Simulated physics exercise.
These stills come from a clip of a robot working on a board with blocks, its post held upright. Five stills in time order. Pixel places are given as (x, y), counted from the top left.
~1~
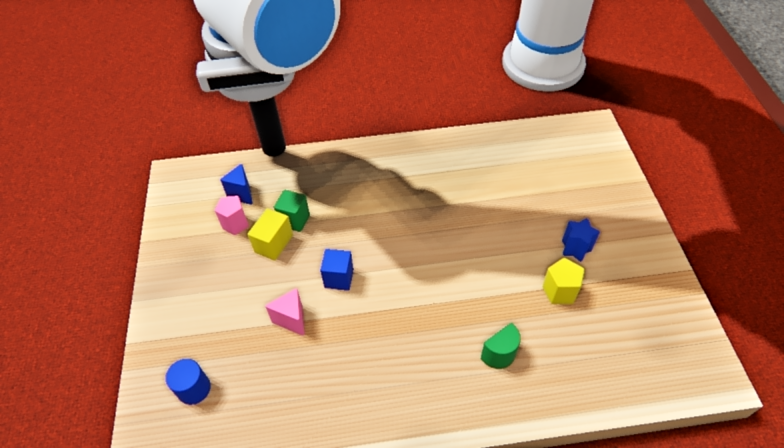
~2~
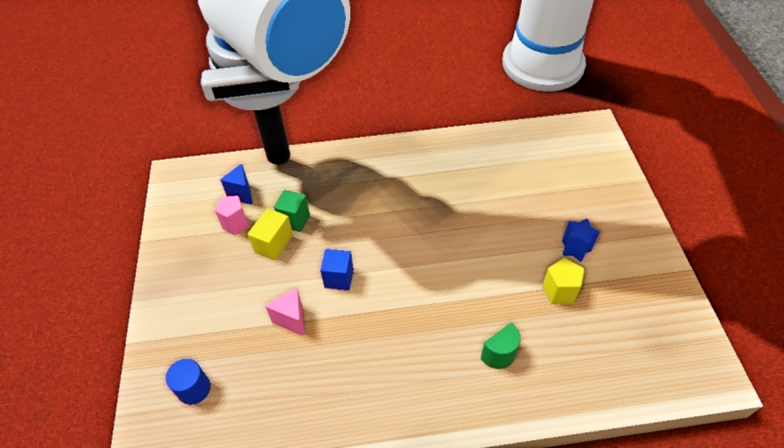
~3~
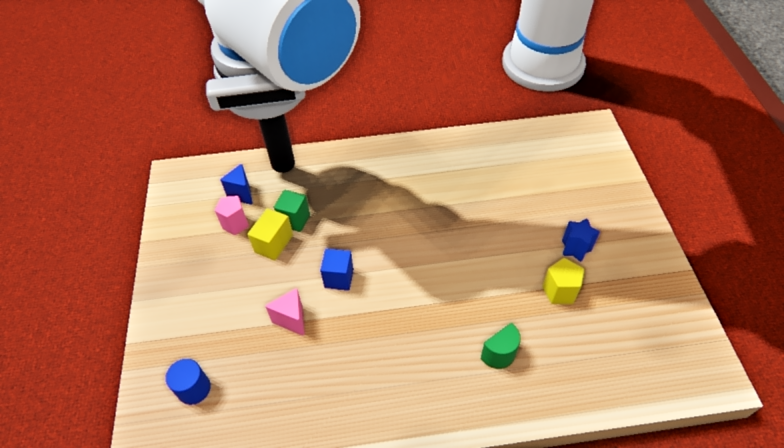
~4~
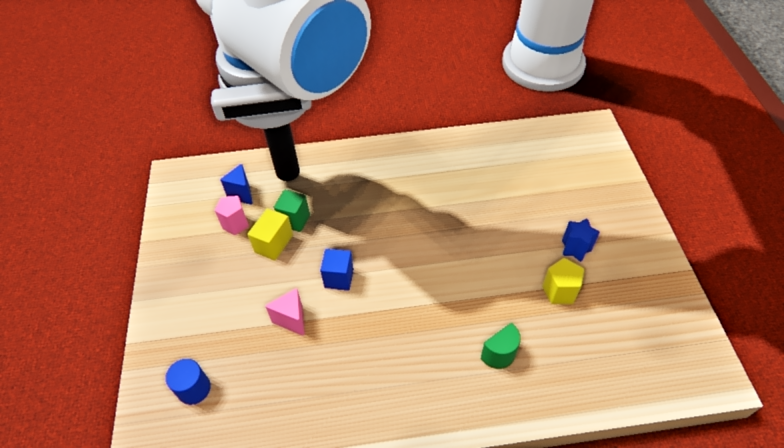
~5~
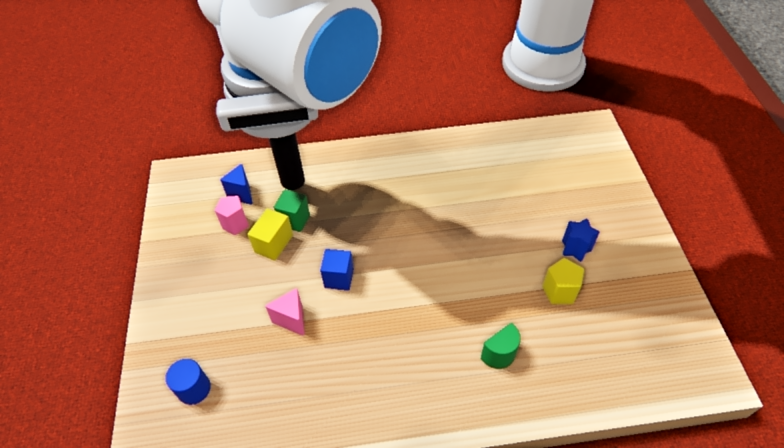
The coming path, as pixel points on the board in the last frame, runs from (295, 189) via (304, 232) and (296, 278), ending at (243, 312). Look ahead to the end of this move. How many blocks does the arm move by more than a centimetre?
It's going to be two.
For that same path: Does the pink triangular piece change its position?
Answer: No.
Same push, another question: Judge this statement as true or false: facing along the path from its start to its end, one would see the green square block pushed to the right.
That statement is accurate.
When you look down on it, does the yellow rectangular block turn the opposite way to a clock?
No, it doesn't check out.
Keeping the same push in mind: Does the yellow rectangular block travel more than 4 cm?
In short: Yes.
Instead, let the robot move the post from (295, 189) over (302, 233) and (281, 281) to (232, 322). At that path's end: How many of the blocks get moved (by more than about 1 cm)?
Total: Two.
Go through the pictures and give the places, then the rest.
The first frame shows post tip at (274, 148); block tops, yellow rectangular block at (268, 225); pink triangular piece at (287, 304); green square block at (290, 201); blue square block at (336, 260).
The second frame shows post at (279, 156); blocks unchanged.
The third frame shows post at (283, 164); blocks unchanged.
The fourth frame shows post at (288, 172); blocks unchanged.
The fifth frame shows post at (293, 181); yellow rectangular block at (268, 225); pink triangular piece at (287, 304); green square block at (290, 201); blue square block at (336, 260).
On the path given first. One third of the way, post at (302, 225); yellow rectangular block at (254, 249), turned 20° clockwise; green square block at (285, 235), turned 30° clockwise.
Two thirds of the way, post at (293, 271); yellow rectangular block at (229, 262), turned 65° clockwise; green square block at (260, 270), turned 70° clockwise.
At the end, post at (239, 305); yellow rectangular block at (194, 263), turned 115° clockwise; pink triangular piece in place; green square block at (202, 291), turned 120° clockwise; blue square block in place.
